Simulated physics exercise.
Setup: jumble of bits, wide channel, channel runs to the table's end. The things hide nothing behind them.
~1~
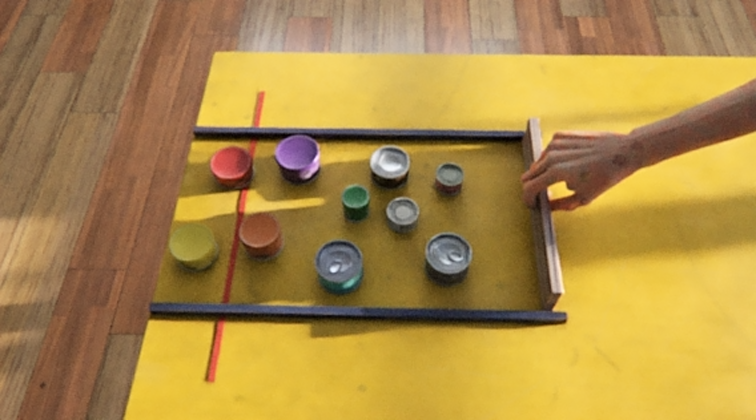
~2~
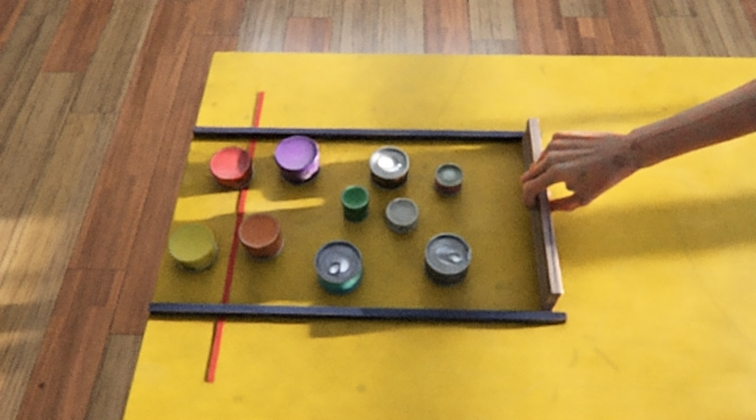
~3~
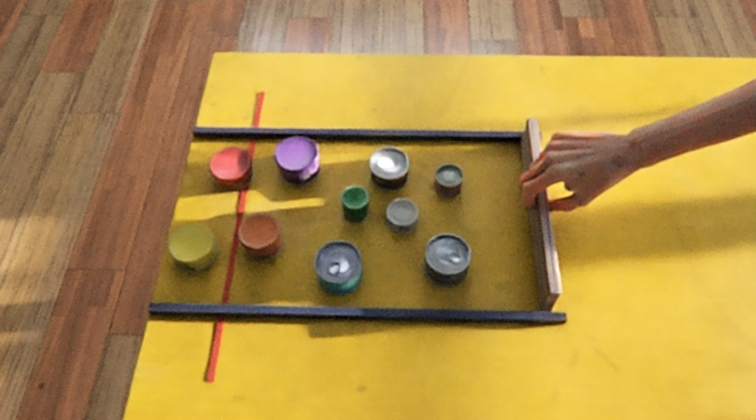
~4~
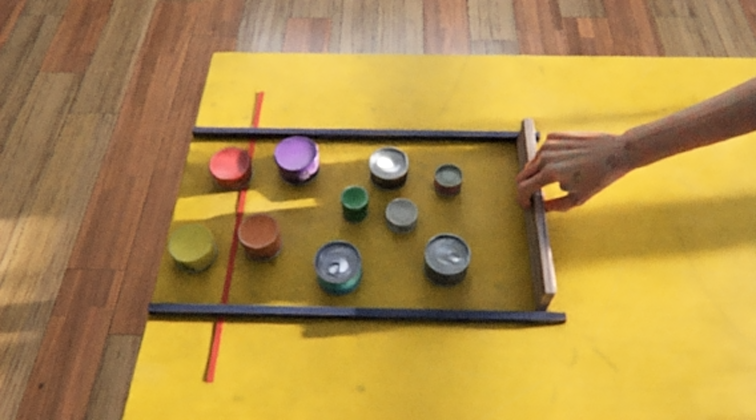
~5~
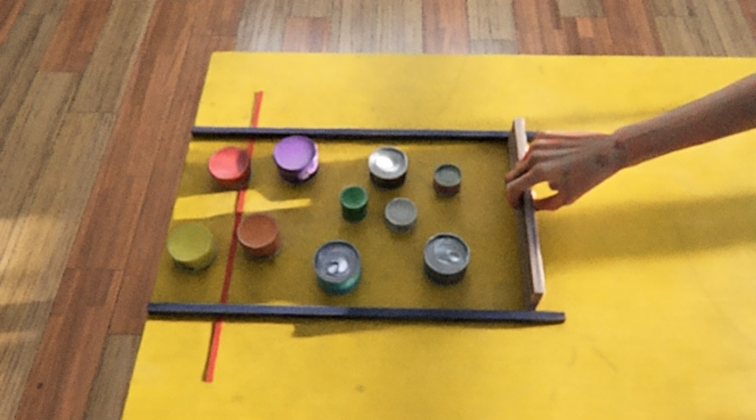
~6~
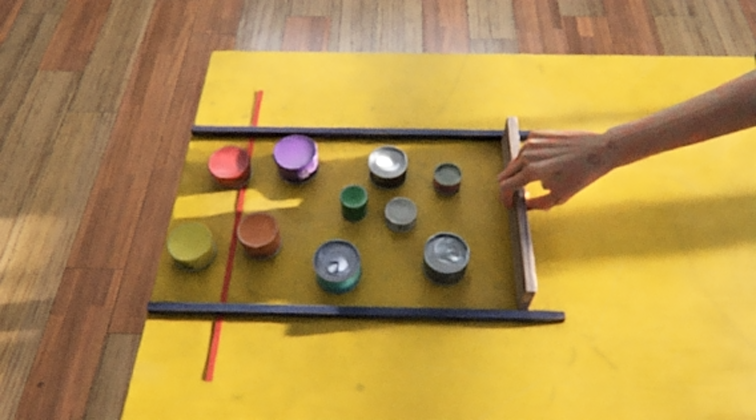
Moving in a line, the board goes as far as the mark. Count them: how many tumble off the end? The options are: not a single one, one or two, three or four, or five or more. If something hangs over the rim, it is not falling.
My answer: One or two.
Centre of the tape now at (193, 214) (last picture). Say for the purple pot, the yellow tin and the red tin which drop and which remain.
Going in order, the purple pot goes off the edge, then the yellow tin goes off the edge, then the red tin goes off the edge.
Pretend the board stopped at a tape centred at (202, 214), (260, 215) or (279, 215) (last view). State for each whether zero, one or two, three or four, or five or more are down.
First five or over, next either one or two, finally none.
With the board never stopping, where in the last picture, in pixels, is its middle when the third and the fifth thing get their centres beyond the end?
I'd put the first at about (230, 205) and the next at about (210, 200).
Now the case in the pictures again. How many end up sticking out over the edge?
Counting them gives 2.
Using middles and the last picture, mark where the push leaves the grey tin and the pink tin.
In the last picture the grey tin sits around (208, 244) and the pink tin around (229, 180).
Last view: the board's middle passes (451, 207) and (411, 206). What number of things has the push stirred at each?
First position 2; second position 4.
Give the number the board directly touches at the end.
Counting them up gives 4.
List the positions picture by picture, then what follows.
The first picture shows yellow tin (194, 248); red tin (233, 168); orange pot (262, 237); board (540, 209); tape (241, 215).
The second picture shows red tin (233, 169); brown tin (389, 169).
The third picture shows orange pot (261, 238); turquoise tin (339, 268).
The fourth picture shows yellow tin (193, 249); purple pot (298, 161).
The fifth picture shows red tin (231, 168); white pot (401, 216).
The sixth picture shows yellow tin (192, 247); red tin (231, 168); orange pot (260, 236); board (517, 208); tape (239, 214).
Early on, none off yet; yellow tin at rest near (192, 247); red tin at rest near (231, 168); orange pot at rest near (260, 236).
Finally, the number that fall off is one or two; lost, red tin.
